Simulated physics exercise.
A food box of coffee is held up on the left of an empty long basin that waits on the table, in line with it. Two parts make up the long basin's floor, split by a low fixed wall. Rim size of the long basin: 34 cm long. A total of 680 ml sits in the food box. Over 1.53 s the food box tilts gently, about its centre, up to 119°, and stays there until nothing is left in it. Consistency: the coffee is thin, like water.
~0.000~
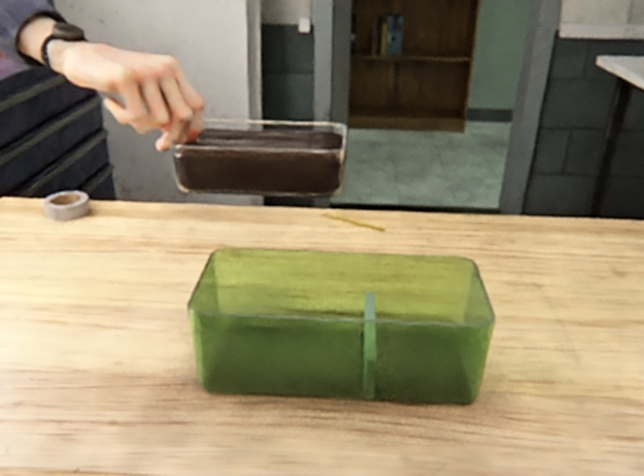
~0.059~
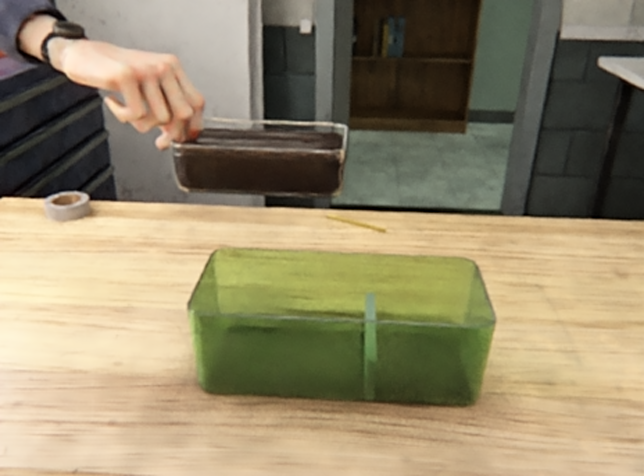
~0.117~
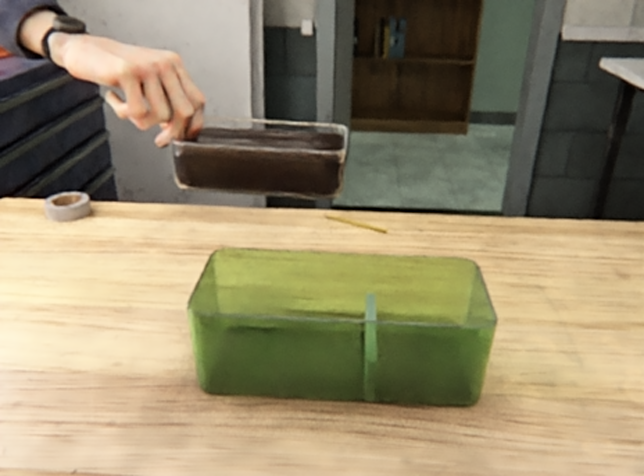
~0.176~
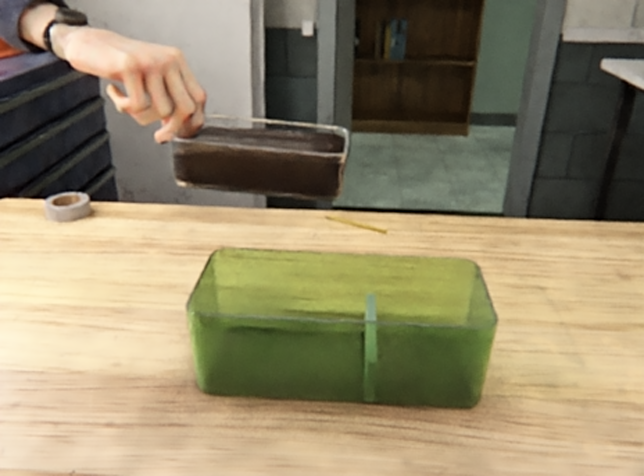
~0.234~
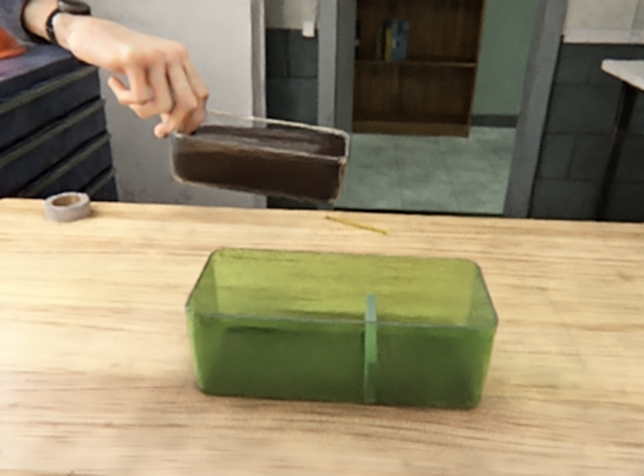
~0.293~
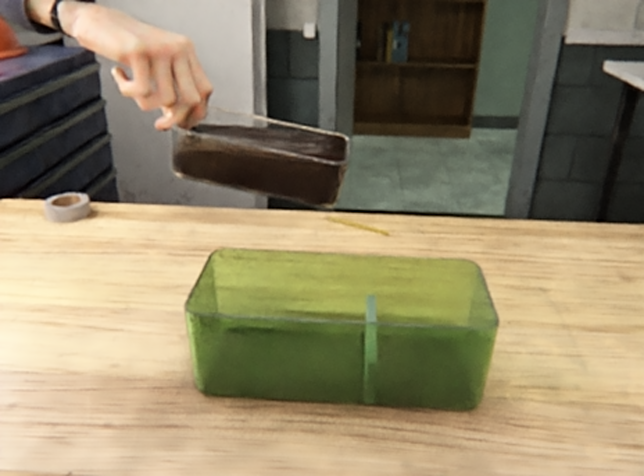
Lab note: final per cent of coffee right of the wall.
Approx. 72 %.
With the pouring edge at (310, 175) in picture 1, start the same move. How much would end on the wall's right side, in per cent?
30 %.
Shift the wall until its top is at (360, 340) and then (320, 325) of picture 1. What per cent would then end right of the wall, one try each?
The first try gives 65 percent and the second 80 percent.
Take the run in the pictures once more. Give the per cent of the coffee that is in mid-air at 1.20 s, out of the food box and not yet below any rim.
Some 2 % is up in the air.
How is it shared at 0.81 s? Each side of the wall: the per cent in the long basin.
I'd say some 2 in a hundred on the left and 42 on the right.
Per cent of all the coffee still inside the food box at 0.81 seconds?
I'd put it near 16 percent.
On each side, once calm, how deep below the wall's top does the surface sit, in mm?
Near 54 mm for the left and near 30 mm for the right.
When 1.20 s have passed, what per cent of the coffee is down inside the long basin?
The share is close to 90 percent.
Then, 0.81 s in, the tilt is 65° and 16 per cent is still to pour, 2 is left of the wall and 42 right of it.
Then, 1.20 s in, the tilt is 106° and 2 per cent is still to pour, 18 is left of the wall and 72 right of it.
Then, 1.60 s in, the tilt is 119° and 0 per cent is still to pour, 22 is left of the wall and 72 right of it.
Then, 2.03 s in, the tilt is 119° and 0 per cent is still to pour, 22 is left of the wall and 72 right of it.
Finally, 22 per cent lies left of the wall, 72 right of it and 5 outside.
